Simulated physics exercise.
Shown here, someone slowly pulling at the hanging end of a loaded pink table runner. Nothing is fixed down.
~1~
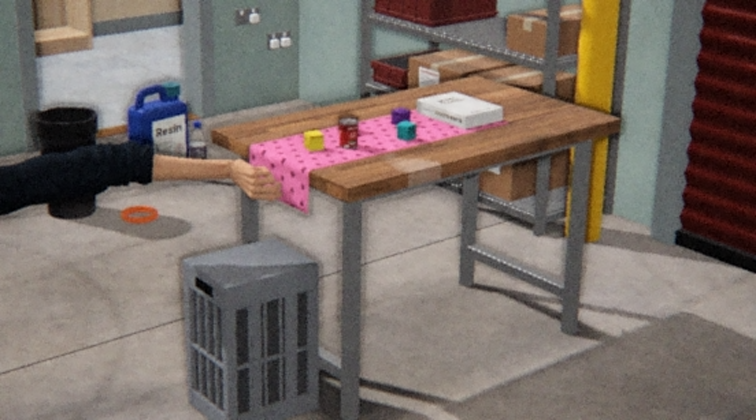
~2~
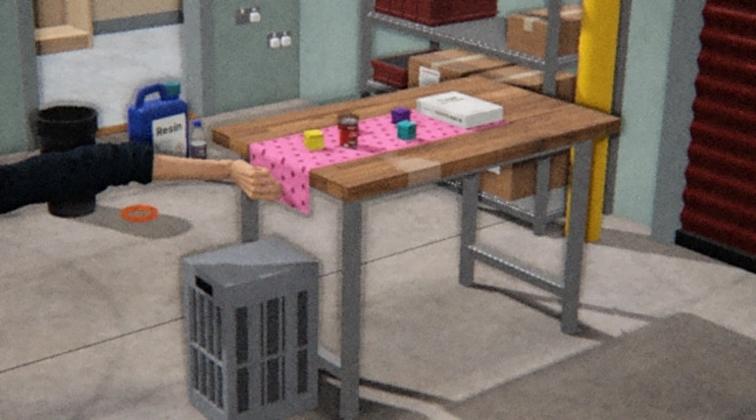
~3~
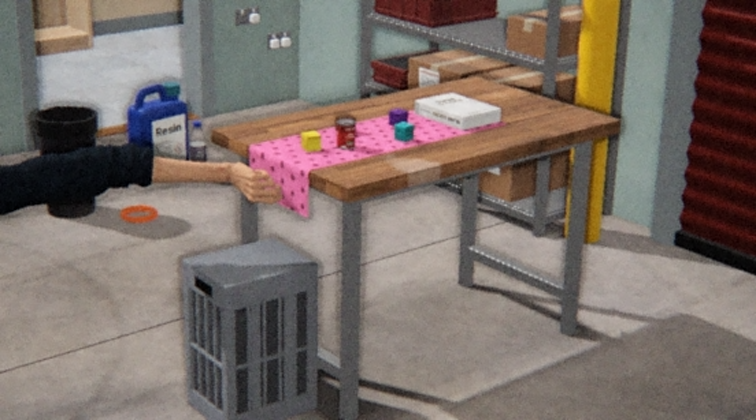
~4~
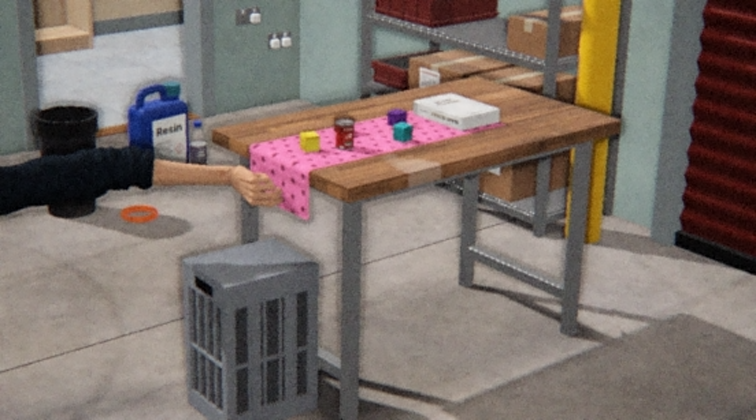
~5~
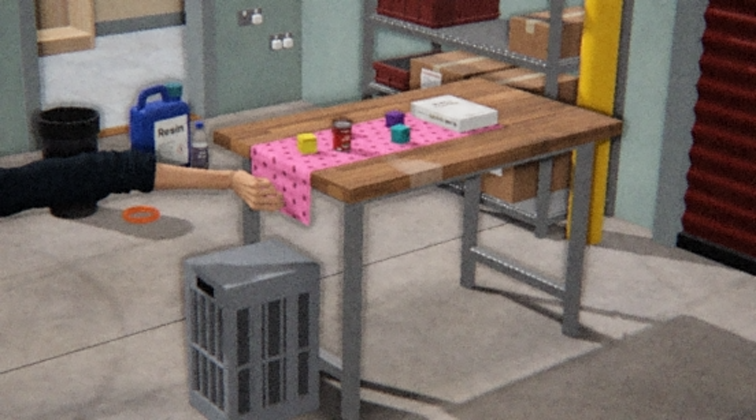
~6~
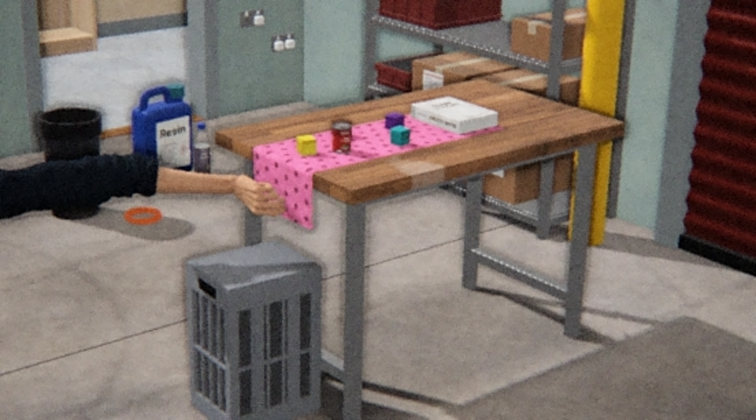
A hand slowly pulling the hanging end of a pink table runner, cubes and a red can shifting slightly left with it.
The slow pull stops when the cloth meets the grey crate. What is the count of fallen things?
The count of fallen things is one.
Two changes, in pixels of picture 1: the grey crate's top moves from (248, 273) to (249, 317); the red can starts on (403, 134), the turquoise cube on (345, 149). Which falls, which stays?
The red can does not fall, the turquoise cube is carried off.
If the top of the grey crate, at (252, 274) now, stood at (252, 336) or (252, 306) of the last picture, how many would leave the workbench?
In that case 3 and 2.
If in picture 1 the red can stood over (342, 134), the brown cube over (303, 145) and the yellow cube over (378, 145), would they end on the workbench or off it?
The red can stays on, the brown cube goes over, the yellow cube remains up.
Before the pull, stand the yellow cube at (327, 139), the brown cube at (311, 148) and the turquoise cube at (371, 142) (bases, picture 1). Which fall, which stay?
The yellow cube remains up, the brown cube falls, the turquoise cube remains up.
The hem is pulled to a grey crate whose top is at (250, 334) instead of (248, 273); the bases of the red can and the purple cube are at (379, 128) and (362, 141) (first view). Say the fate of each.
The red can stays on; the purple cube falls.
Early on, hem near (282, 236); all still up.
Midway, hem on the crate; yellow cube gone.
Finally, hem on the crate; yellow cube gone. It carries off one.
